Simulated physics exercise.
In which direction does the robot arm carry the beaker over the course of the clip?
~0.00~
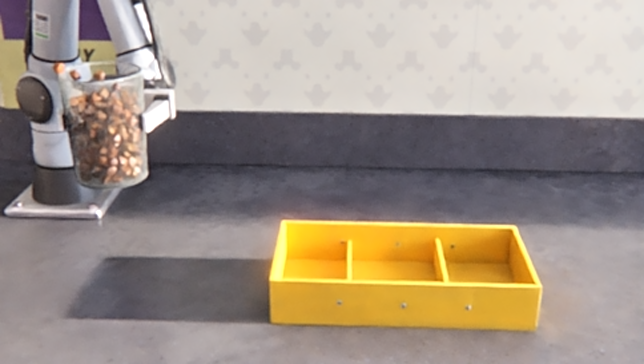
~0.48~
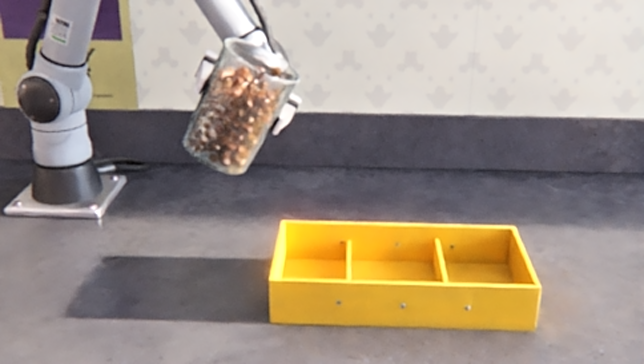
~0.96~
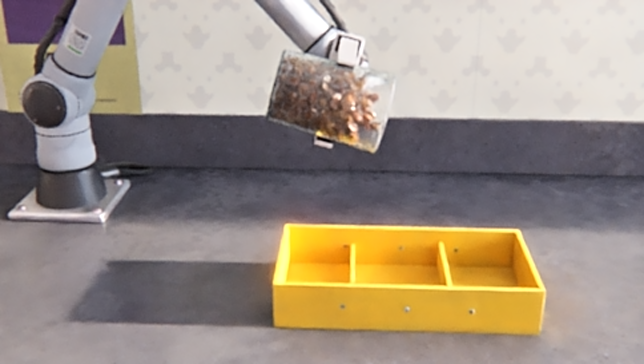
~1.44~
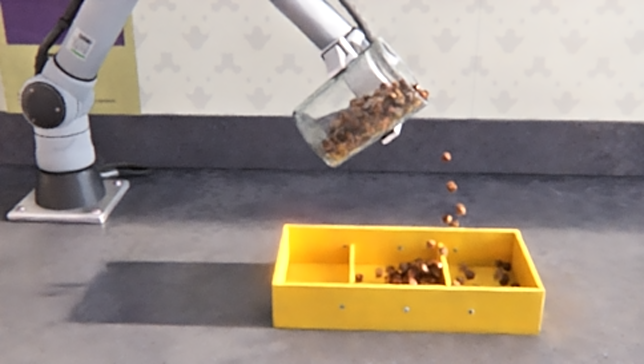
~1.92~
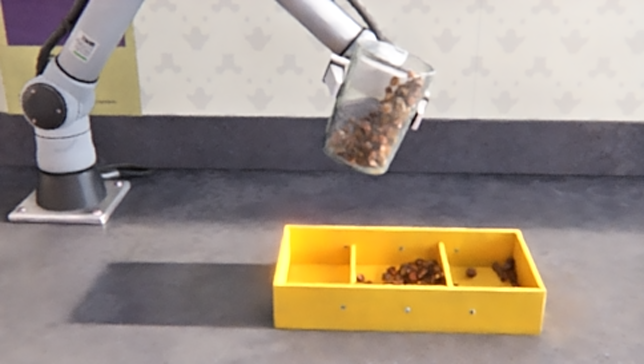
The robot arm carries the beaker to the right, from beside its base to above the yellow box.
